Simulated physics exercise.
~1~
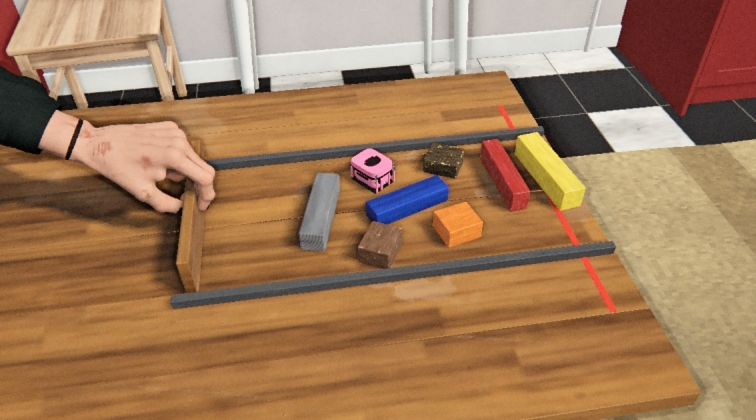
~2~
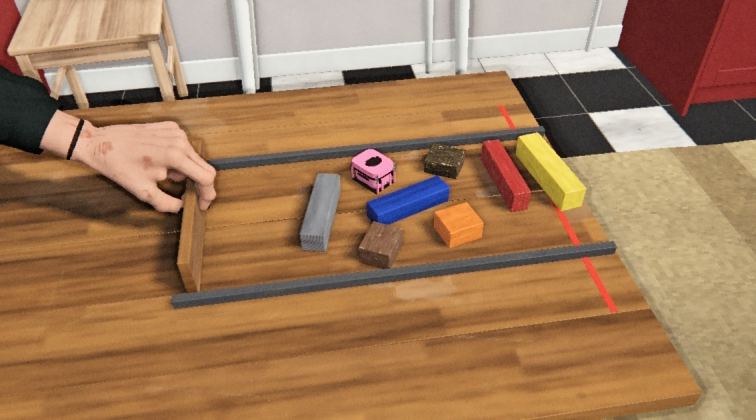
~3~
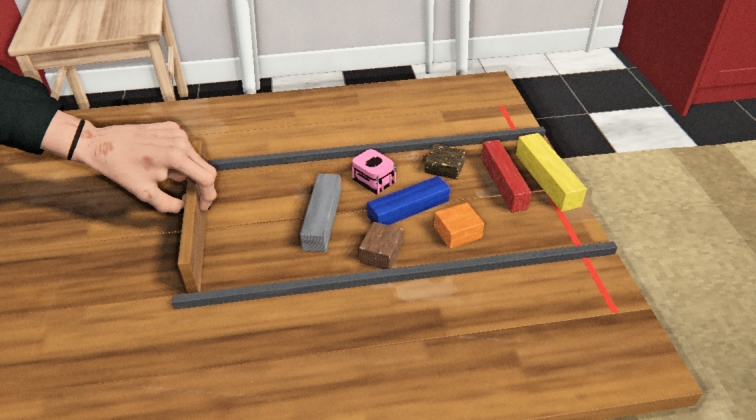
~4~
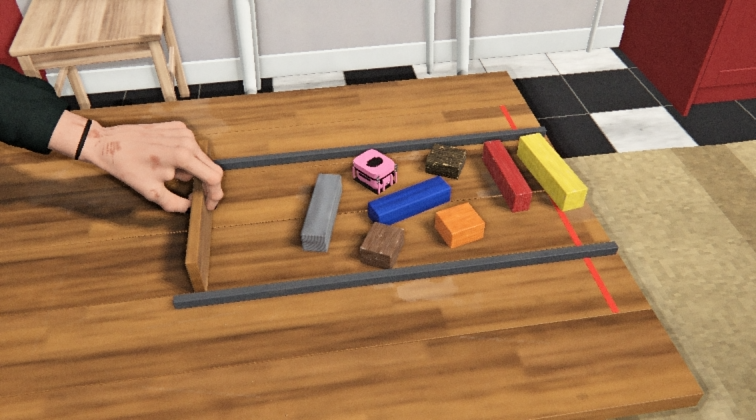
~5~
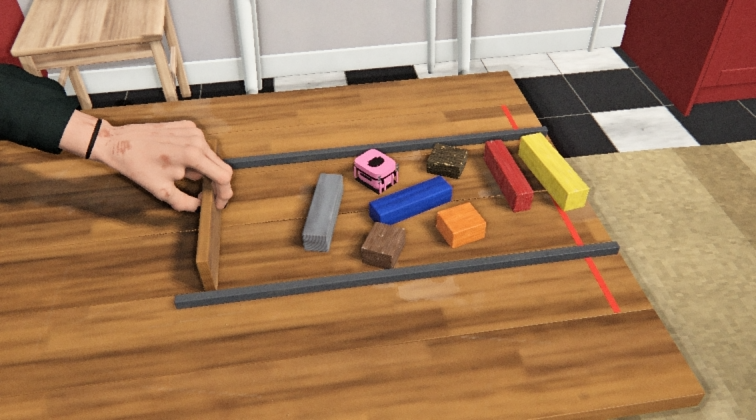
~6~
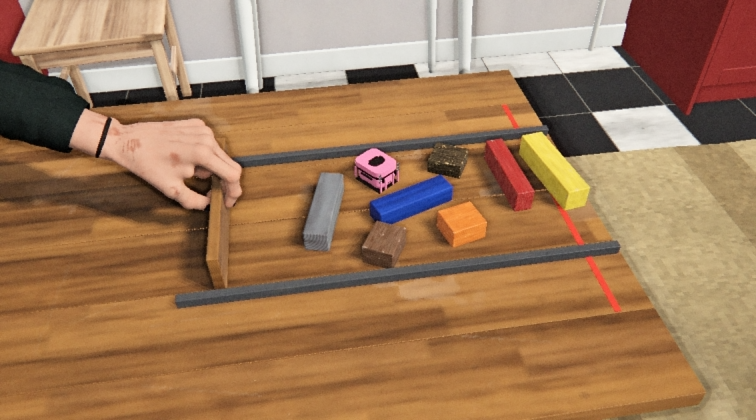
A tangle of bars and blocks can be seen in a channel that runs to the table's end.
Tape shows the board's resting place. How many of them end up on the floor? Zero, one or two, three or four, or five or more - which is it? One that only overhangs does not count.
The number gone is large: Five or more.
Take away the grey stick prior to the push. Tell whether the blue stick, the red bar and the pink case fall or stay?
Blue stick down, red bar down, pink case still up.
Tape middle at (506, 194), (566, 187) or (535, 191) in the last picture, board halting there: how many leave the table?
In order, 2, 7 and 5.
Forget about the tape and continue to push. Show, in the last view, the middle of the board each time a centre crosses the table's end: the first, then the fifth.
In pixels, around (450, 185) followed by around (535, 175).
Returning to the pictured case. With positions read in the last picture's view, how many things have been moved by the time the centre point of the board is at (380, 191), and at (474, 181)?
The count reaches 4 first and 8 second.
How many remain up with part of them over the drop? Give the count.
That comes to 2 of them.
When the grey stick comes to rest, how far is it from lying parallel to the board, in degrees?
Angle: Around 0°.
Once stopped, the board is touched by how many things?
It's 3 of them.
A little later, none off yet; yellow bar at rest near (552, 170); red bar at rest near (508, 174); black block at rest near (448, 160).
Next, none off yet; yellow bar at rest near (552, 170); red bar shifted a little near (522, 170); black block shifted a little near (461, 160).
Later still, one off so far; yellow bar dropping near (570, 341); red bar tilted well over near (587, 171); black block shifted well along near (537, 150).
When it is over, the number that fall off is five or more; down, blue stick, orange block, black block, red bar and yellow bar.
